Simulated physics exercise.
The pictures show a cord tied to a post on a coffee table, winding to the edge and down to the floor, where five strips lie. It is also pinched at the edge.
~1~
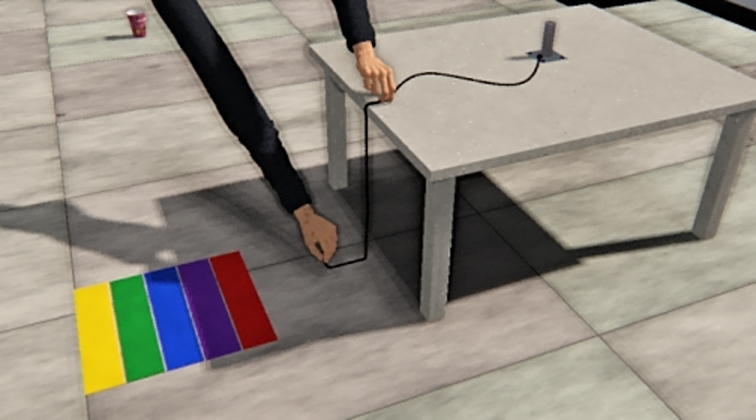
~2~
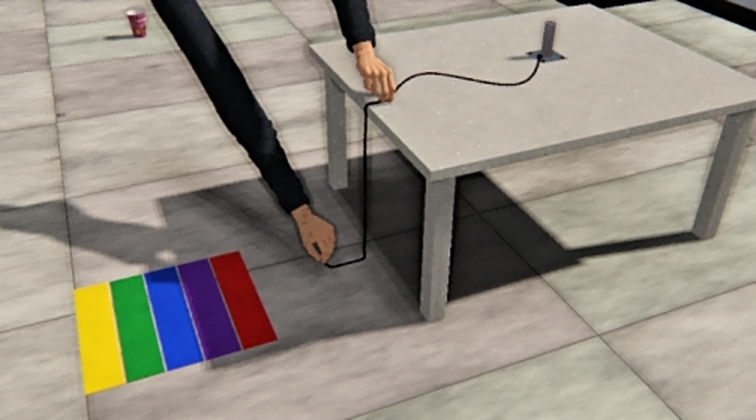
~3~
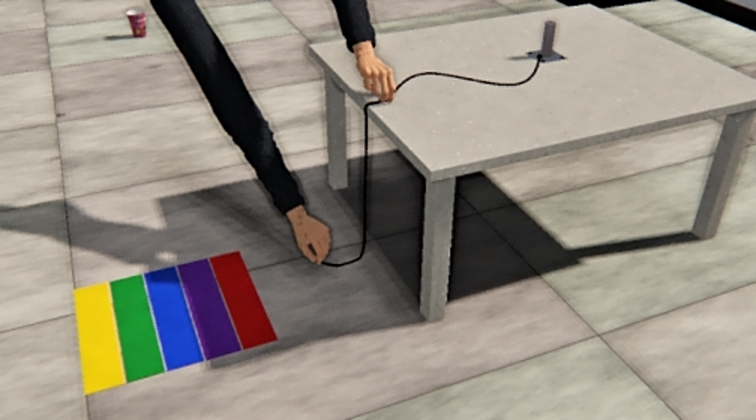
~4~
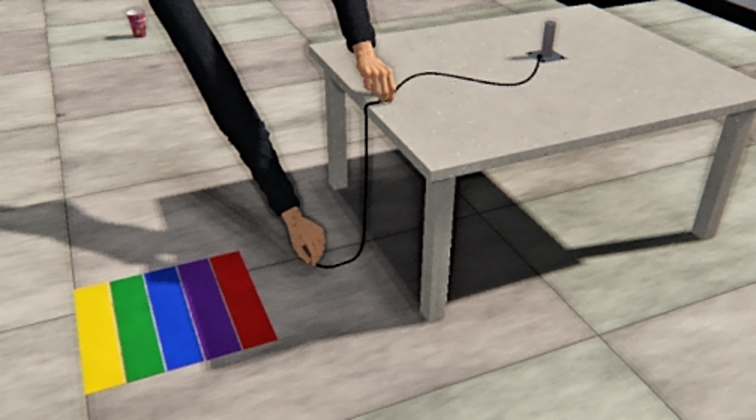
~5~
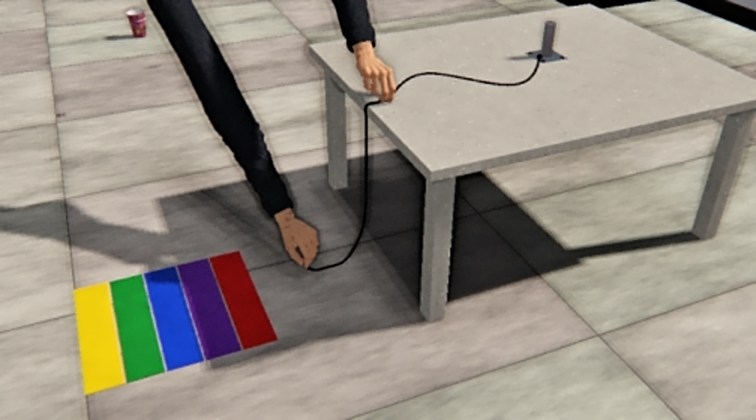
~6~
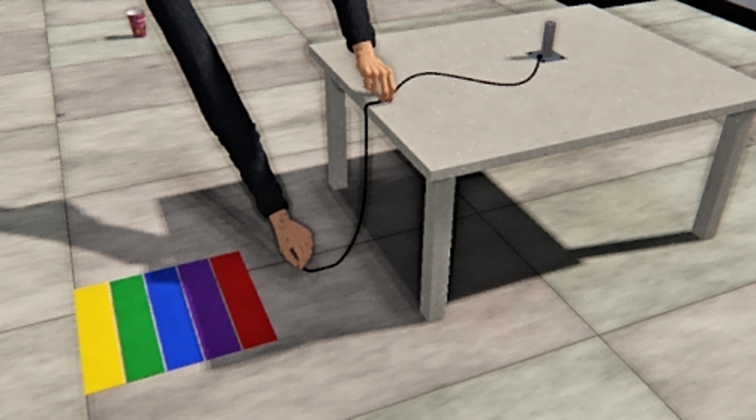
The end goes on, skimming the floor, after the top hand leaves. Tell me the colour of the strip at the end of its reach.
It is green.
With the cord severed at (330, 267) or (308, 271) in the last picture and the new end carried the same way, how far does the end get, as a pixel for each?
It ends up at (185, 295) the first time and at (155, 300) the second.
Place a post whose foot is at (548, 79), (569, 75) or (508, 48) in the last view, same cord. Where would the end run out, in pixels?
Going through the tries, you get (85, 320), then (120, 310), then (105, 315).
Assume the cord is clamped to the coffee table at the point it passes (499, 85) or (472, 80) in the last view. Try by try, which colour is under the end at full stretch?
The end stops on blue and then on blue.
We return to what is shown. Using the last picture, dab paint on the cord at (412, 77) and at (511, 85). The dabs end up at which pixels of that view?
Around (382, 95), then around (471, 73).
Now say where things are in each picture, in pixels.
End (324, 259); red (254, 326); purple (218, 336); blue (181, 346); green (142, 357); yellow (102, 368), in the first frame.
End (321, 259); cord through (536, 69) (484, 82) (412, 77) (371, 104) (365, 176) (364, 243), in the second frame.
End (317, 261), in the third frame.
End (311, 262); cord through (536, 69) (484, 82) (412, 77) (371, 104) (366, 175) (363, 243), in the fourth frame.
End (304, 264), in the fifth frame.
End (299, 265); cord through (536, 69) (484, 82) (412, 77) (371, 104) (366, 175) (351, 245), in the sixth frame.
Soon after, end near (190, 292); over purple.
After that, end near (154, 302); over blue.
At the stop, end near (132, 307); over green. The end stops over the green strip.
